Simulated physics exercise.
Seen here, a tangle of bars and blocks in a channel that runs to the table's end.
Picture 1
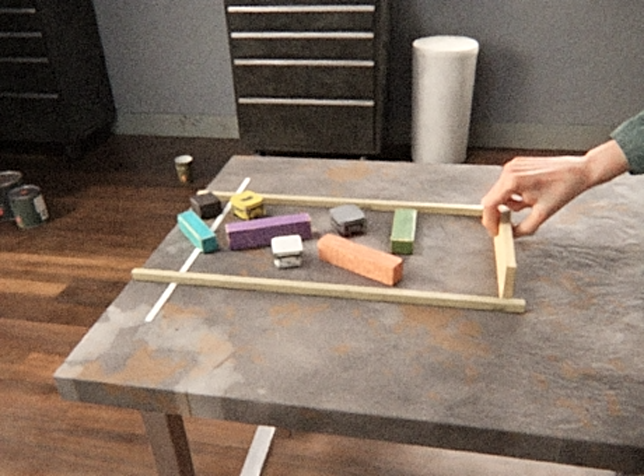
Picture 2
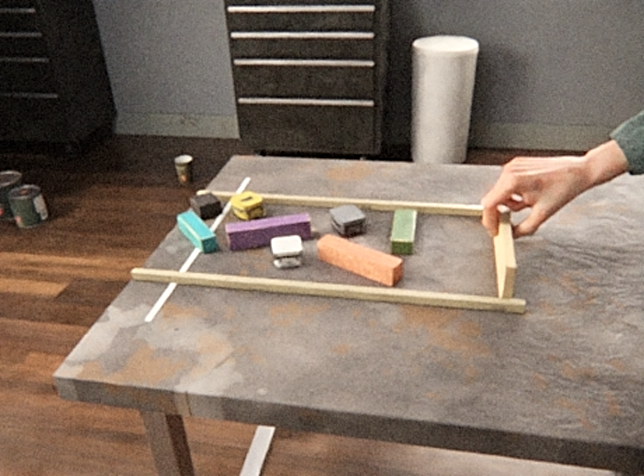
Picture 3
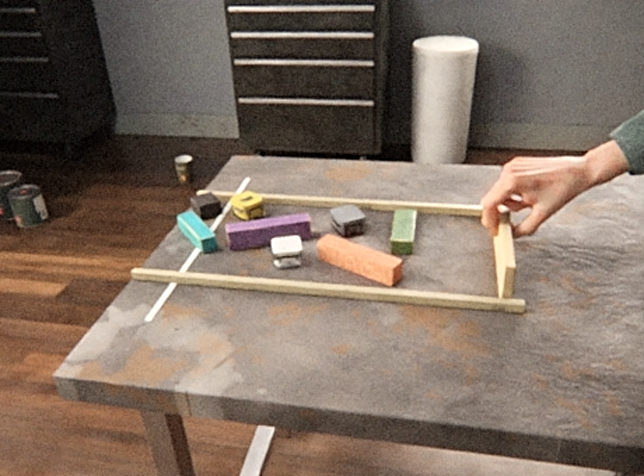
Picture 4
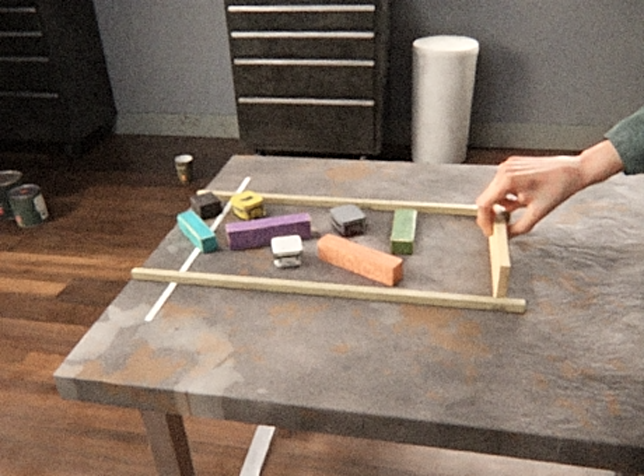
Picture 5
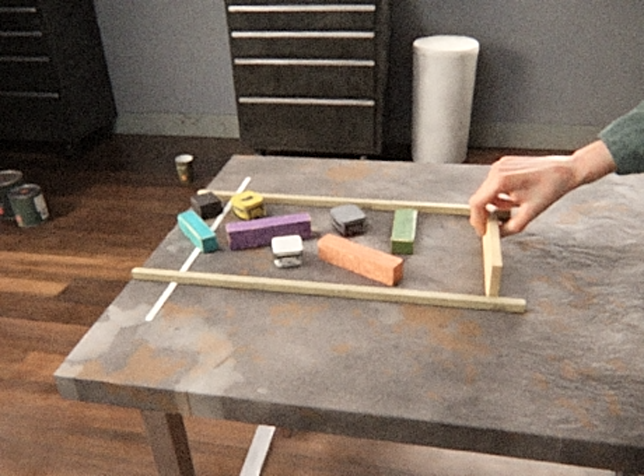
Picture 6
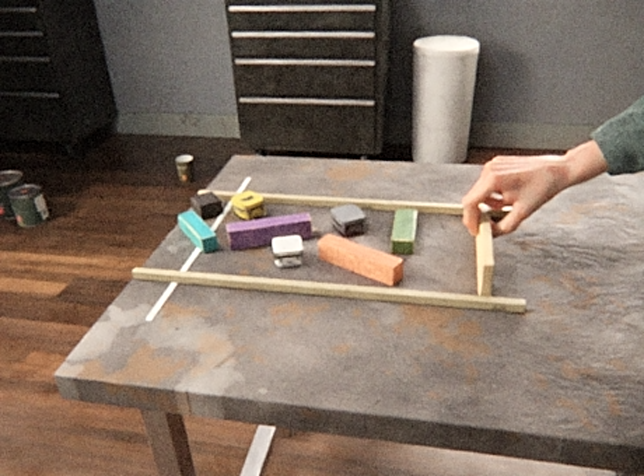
A hand slides an upright wooden board slightly left between two rails on a table.
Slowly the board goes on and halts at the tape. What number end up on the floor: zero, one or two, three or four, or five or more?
Here the number that fall off is three or four.
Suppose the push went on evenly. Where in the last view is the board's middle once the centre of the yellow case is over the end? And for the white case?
At (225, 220) for the yellow case; at (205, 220) for the white case.
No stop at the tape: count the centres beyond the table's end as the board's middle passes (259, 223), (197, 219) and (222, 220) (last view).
Place by place, 0, 6 and 3.
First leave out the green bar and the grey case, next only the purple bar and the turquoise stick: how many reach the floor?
Fallen: 1, and 2 in the other try.
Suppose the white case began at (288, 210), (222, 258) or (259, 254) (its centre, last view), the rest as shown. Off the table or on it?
In that order, it drops off; holds on; is kept.
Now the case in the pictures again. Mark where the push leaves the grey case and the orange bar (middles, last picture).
Near (198, 200) and (174, 245).
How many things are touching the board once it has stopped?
In contact: 2.
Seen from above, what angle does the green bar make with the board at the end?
Some 0 degrees.
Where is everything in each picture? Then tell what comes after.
In the first frame, black block (207, 206); turquoise stick (197, 232); yellow case (248, 207); board (503, 238); tape (208, 236).
In the second frame, turquoise stick (197, 232); white case (287, 253).
In the third frame, yellow case (247, 208); green bar (404, 231).
In the fourth frame, black block (207, 205); grey case (348, 221).
In the fifth frame, turquoise stick (198, 231); orange bar (359, 259).
In the sixth frame, black block (207, 205); turquoise stick (198, 231); yellow case (248, 207); board (484, 237); tape (208, 236).
A little later, none off yet; black block at rest near (207, 205); turquoise stick at rest near (198, 231); yellow case at rest near (248, 207).
Next, none off yet; black block at rest near (207, 205); turquoise stick at rest near (193, 232); yellow case at rest near (248, 207).
Later still, none off yet; black block tilted a little near (181, 204); turquoise stick shifted a little near (164, 233); yellow case shifted well along near (202, 209).
When it is over, the number that fall off is three or four; down, purple bar, yellow case, turquoise stick and black block.
